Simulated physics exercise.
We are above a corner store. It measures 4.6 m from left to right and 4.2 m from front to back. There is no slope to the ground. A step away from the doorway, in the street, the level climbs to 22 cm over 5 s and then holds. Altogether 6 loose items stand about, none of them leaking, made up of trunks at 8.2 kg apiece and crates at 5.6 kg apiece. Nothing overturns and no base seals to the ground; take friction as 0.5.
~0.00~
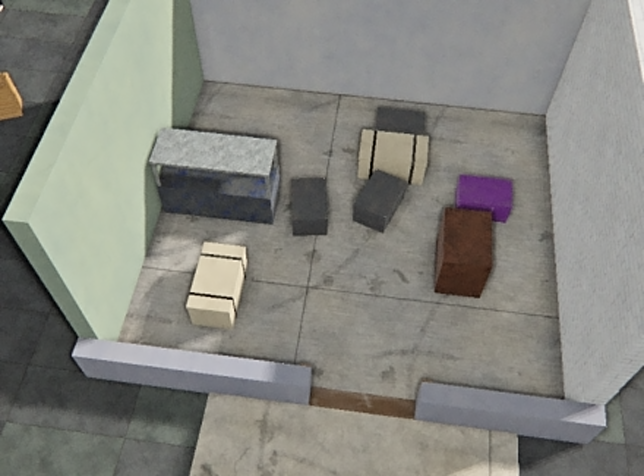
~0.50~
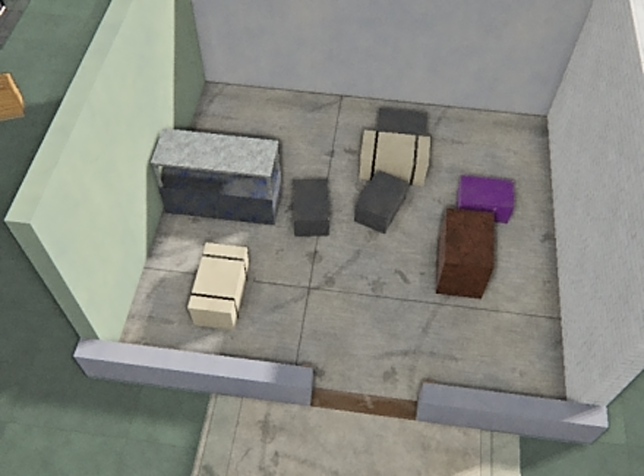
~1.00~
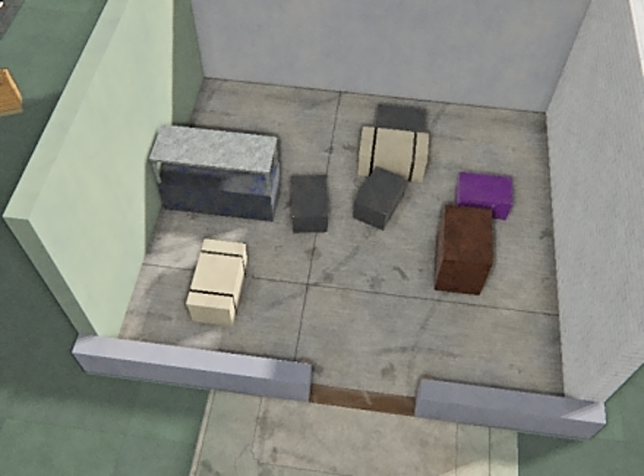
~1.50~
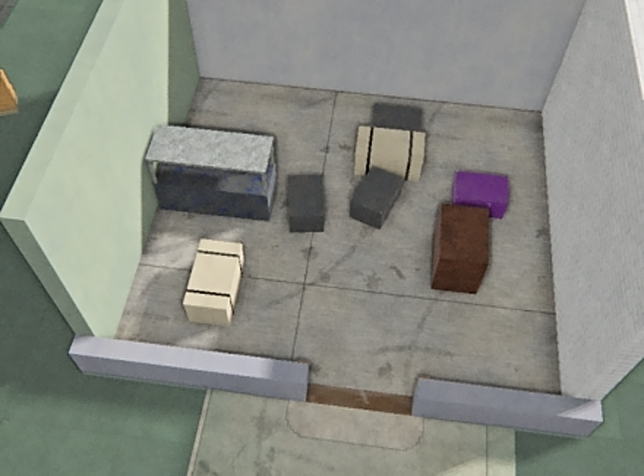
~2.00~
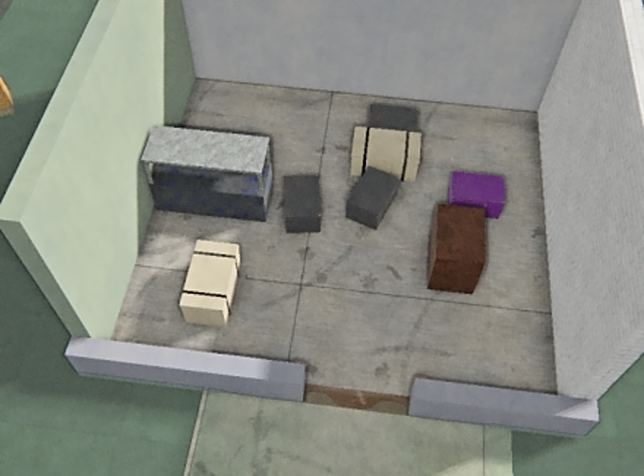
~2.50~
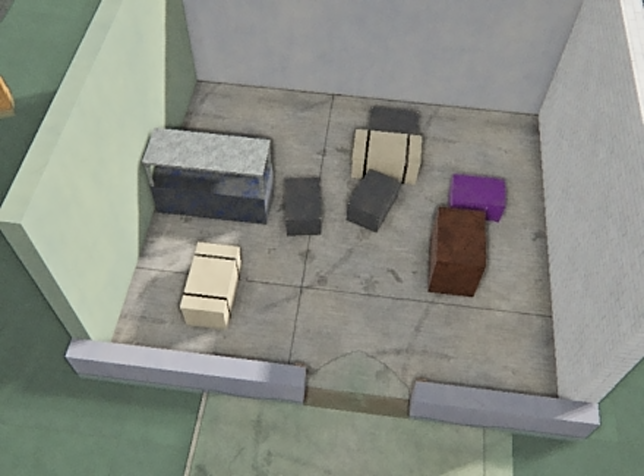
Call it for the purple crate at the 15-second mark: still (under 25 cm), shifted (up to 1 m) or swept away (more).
Shifted.
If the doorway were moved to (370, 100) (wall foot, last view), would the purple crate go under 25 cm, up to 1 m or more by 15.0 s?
You'd see the purple crate wander off a long way.
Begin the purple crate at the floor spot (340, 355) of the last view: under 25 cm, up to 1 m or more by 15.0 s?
Here it heads a good way off.
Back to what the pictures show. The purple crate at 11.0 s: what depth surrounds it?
Depth approx. 7 cm.
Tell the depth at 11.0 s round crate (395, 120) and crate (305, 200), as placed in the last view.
Close to 10 and 11 centimetres.
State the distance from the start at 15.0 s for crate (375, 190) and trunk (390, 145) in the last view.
In turn: 150 cm, 200 cm.
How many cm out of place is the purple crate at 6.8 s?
Around 0 centimetres.
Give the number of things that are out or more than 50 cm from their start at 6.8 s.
The answer is 2.
After 3.5 s the purple crate is near (479, 190), 0.0 m from its start, aground; 0 afloat.
After 6.8 s the purple crate is near (479, 190), 0.0 m from its start, aground; 2 afloat.
After 11.0 s the purple crate is near (455, 202), 0.4 m from its start, afloat; 6 afloat.
After 15.0 s the purple crate is near (449, 155), 0.6 m from its start, afloat; 6 afloat.
